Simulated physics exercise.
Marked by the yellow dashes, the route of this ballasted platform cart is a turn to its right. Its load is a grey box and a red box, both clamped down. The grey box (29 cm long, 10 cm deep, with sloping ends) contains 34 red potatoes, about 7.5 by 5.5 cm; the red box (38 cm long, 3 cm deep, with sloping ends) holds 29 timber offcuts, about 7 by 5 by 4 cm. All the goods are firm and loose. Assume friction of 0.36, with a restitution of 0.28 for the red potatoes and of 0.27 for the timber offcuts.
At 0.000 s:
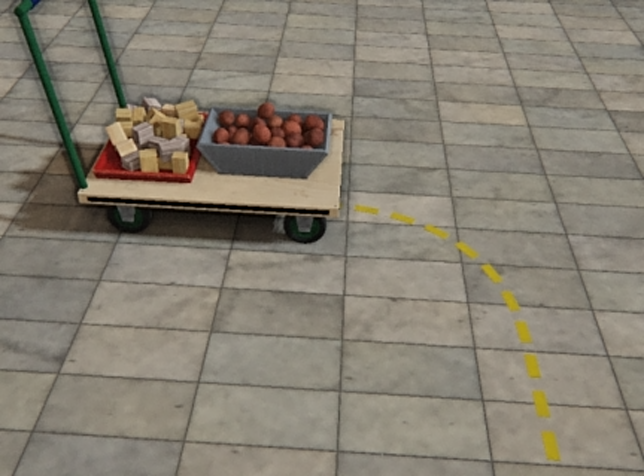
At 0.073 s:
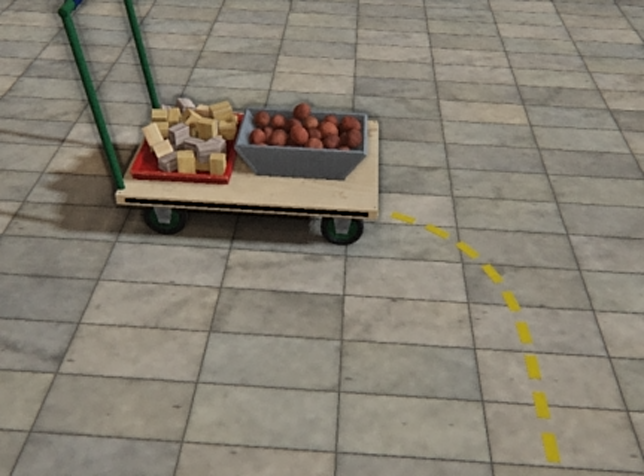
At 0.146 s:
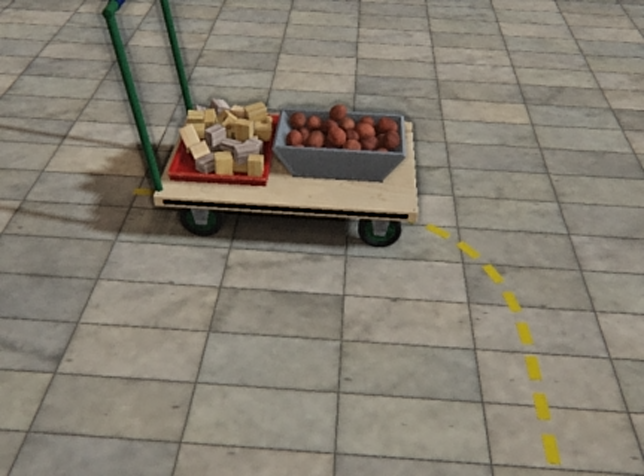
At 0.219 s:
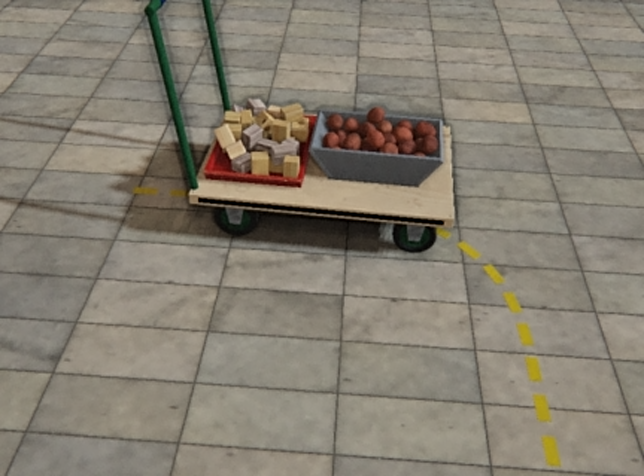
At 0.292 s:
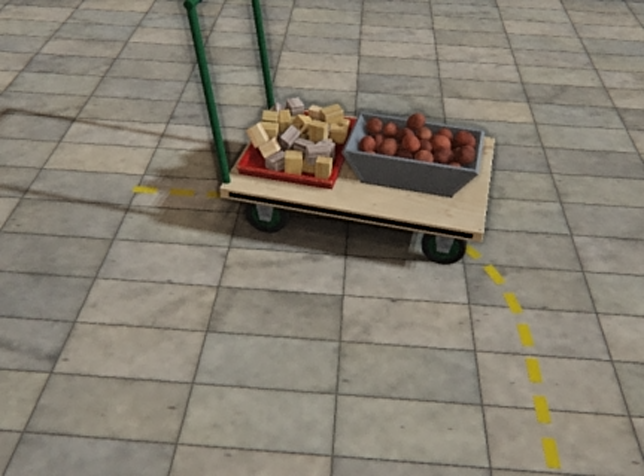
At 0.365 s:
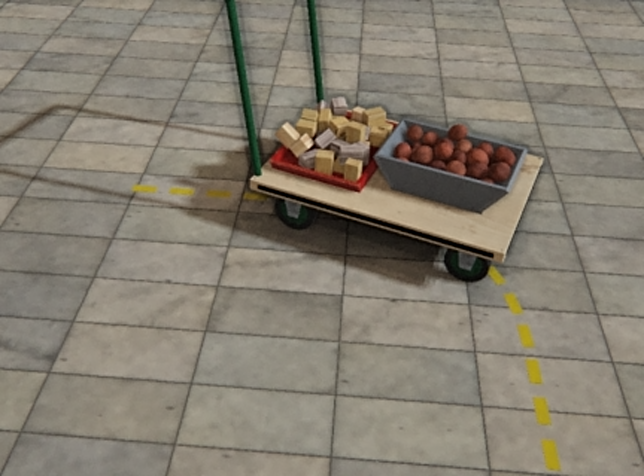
A platform cart carrying wood blocks and reddish potatoes rolling right across a tiled floor, then turning along a dashed yellow line.
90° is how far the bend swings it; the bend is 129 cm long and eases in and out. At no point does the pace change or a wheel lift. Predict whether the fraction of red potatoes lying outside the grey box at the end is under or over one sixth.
I expect the losses to fall short of a sixth.
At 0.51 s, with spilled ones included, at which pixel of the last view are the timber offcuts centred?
Near (411, 143).
After 0.51 s, the grey box has all 34 and the red box is down by 1 of 29.
After 0.65 s, the grey box has all 34 and the red box is down by 6 of 29.
After 0.87 s, the grey box has all 34 and the red box is down by 9 of 29.
Final count (at 1.33 s), the grey box has all 34 and the red box is down by 10 of 29. Asked share, 0 of 34, 0 per cent.
